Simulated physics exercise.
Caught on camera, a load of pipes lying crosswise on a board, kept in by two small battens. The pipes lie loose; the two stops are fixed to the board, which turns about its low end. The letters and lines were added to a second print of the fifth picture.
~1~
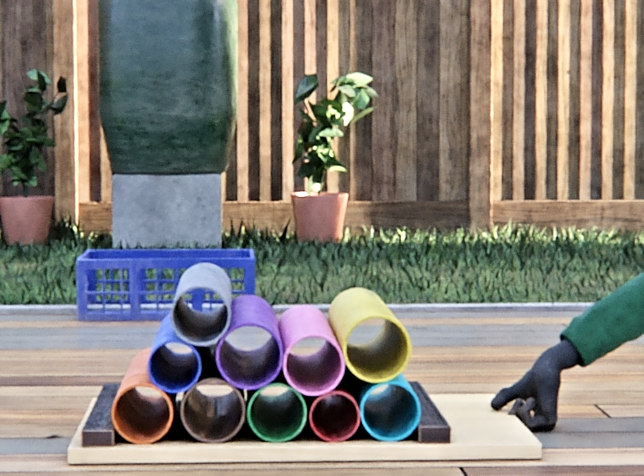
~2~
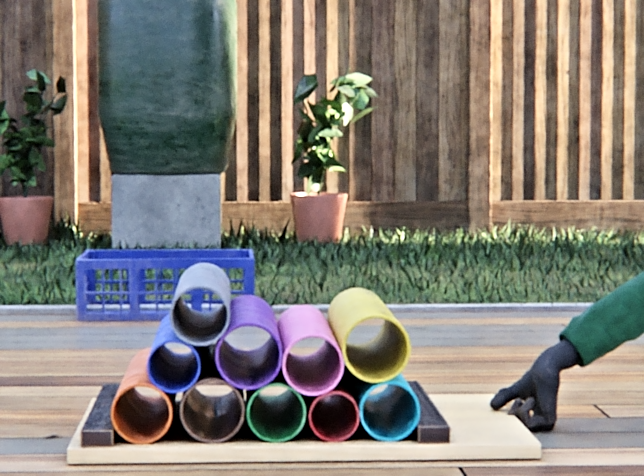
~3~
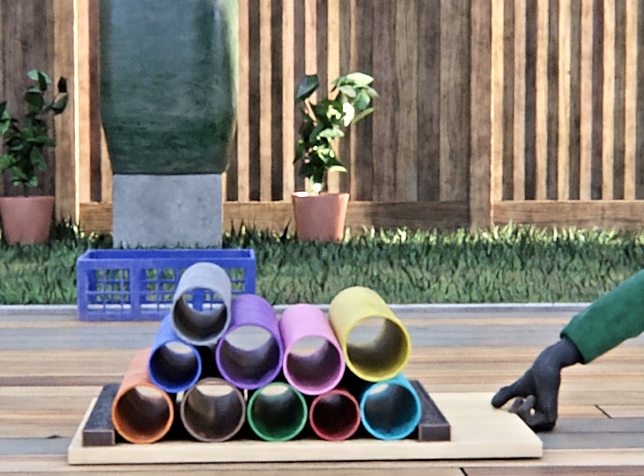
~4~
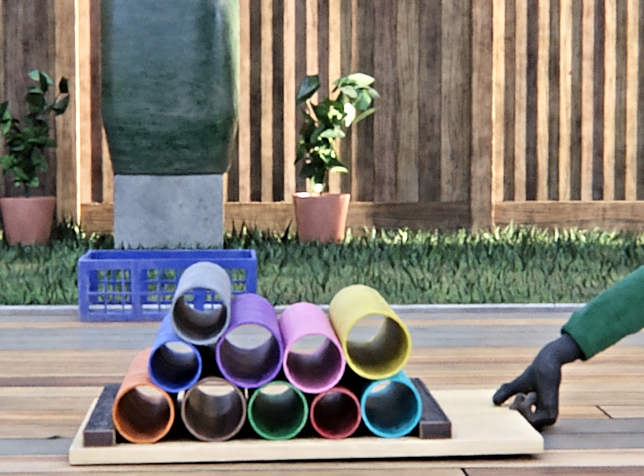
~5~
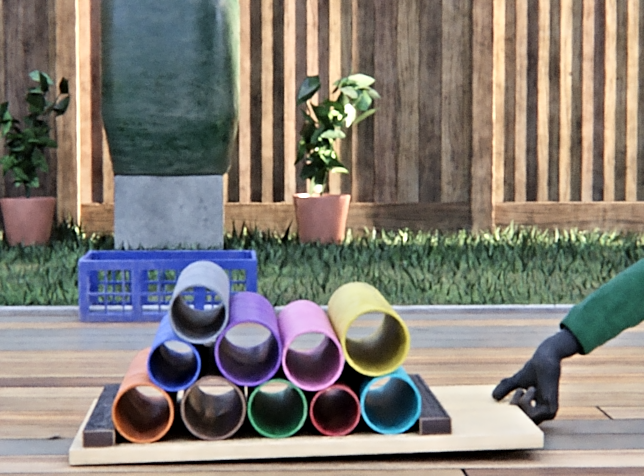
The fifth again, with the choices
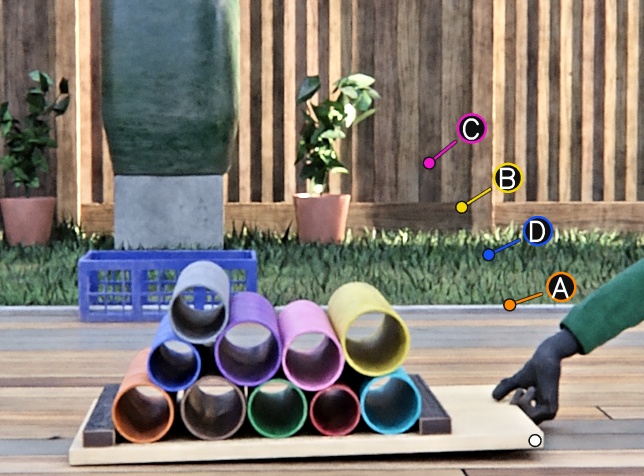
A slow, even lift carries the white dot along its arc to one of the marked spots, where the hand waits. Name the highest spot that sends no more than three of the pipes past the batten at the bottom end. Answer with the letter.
No higher than A.
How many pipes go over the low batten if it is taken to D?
With D, five.
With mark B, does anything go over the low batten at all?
Yes.
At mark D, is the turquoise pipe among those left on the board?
The turquoise pipe: Yes.
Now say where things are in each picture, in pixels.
The first frame shows board (300, 418); orange pipe (142, 413); brown pipe (213, 411).
The second frame shows brown pipe (212, 411); green pipe (276, 413).
The third frame shows board (301, 417); turquoise pipe (391, 410); yellow pipe (377, 347); purple pipe (250, 356).
The fourth frame shows board (302, 415); orange pipe (143, 413); brown pipe (214, 410).
The fifth frame shows board (302, 413); orange pipe (143, 413); brown pipe (213, 408).
On the marked copy, A at (510, 305); B at (462, 207); C at (429, 163); D at (489, 254); the white dot at (535, 440).
Following A. Soon after the start, board at 14°.
Later, board at 19°.
In the end, board at 19°, none over the low batten.
As for the rest, B five over the low batten; C five over the low batten; D five over the low batten.
